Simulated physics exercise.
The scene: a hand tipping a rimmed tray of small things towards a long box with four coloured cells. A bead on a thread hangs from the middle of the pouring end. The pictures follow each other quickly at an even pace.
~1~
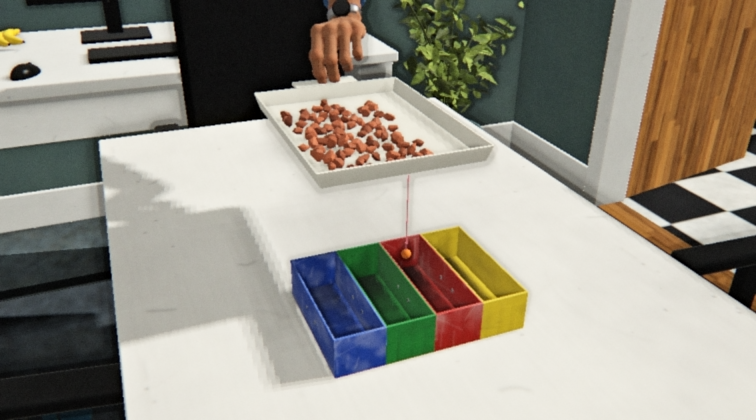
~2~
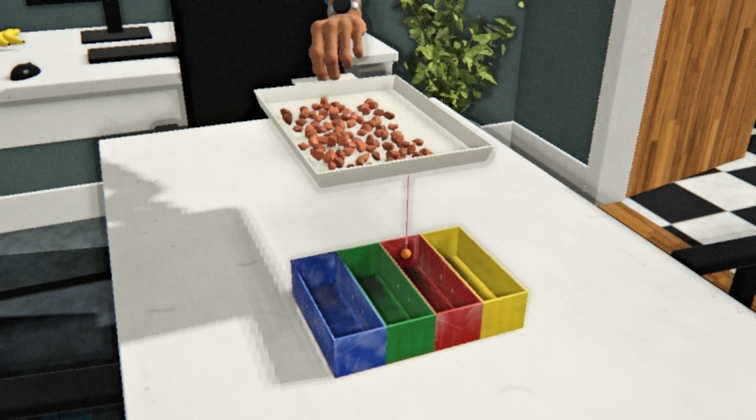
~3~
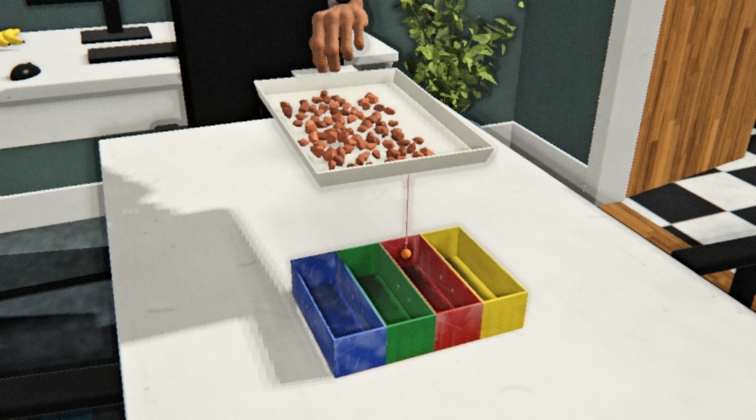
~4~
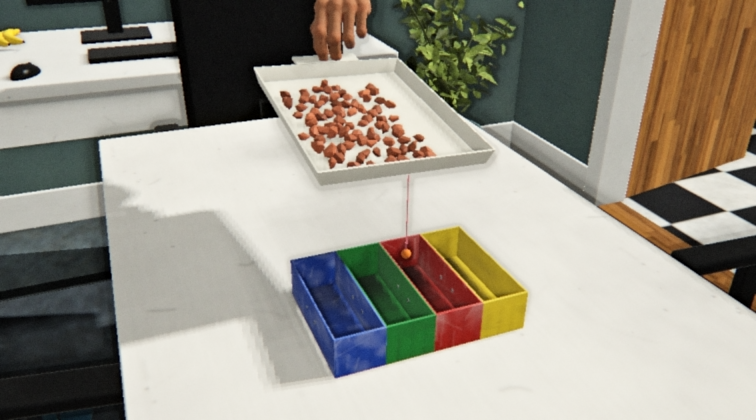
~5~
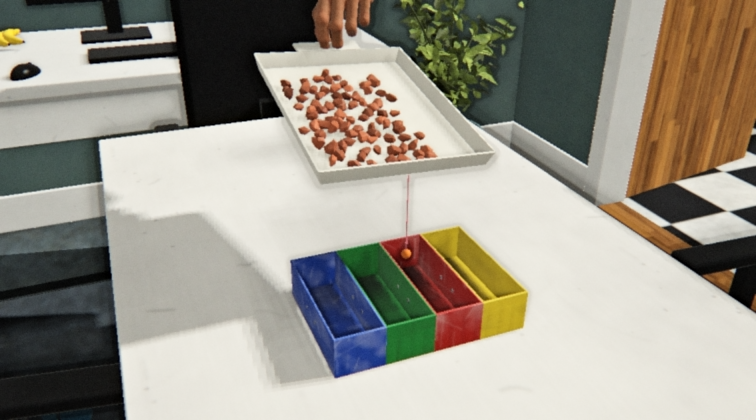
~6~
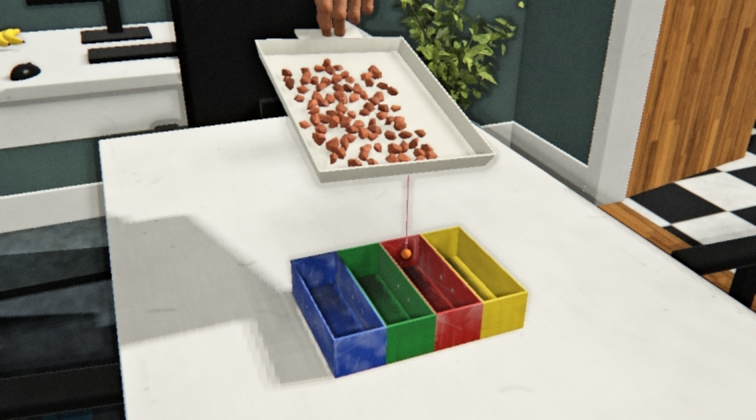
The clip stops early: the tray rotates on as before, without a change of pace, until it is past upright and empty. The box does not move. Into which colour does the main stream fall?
Fullest: The yellow cell.
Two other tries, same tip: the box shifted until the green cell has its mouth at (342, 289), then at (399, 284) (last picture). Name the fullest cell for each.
One: That yellow cell. Two: The yellow one.
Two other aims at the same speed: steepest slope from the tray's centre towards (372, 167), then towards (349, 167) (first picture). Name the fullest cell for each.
One: Blue. Two: The blue one.
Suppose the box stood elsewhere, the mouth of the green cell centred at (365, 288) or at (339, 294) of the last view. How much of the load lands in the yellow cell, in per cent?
Roughly 30 per cent, and 30 per cent.
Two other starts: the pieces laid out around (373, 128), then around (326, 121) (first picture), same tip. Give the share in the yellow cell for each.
In turn 50 and 40 in a hundred.
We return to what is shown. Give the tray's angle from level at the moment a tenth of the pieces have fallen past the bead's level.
Near 75 degrees.
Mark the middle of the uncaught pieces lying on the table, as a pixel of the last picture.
Near (611, 316).
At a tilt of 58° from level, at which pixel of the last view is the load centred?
Close to (424, 149).
Soon after the last picture, tray tipped steeply; all on the tray.
A little later, tray tipped right over; about half on the tray; a small part in the yellow cell; a small part in the red cell; a small part in the green cell; about a quarter falling or outside the box.
Later still, tray tipped past a quarter turn; about half in the yellow cell; about a quarter in the red cell; about a quarter in the green cell; a stray few in the blue cell; about a quarter falling or outside the box.
At rest, tray tipped past a quarter turn; about half in the yellow cell; about a quarter in the red cell; about a quarter in the green cell; a stray few in the blue cell; about a quarter outside the box.
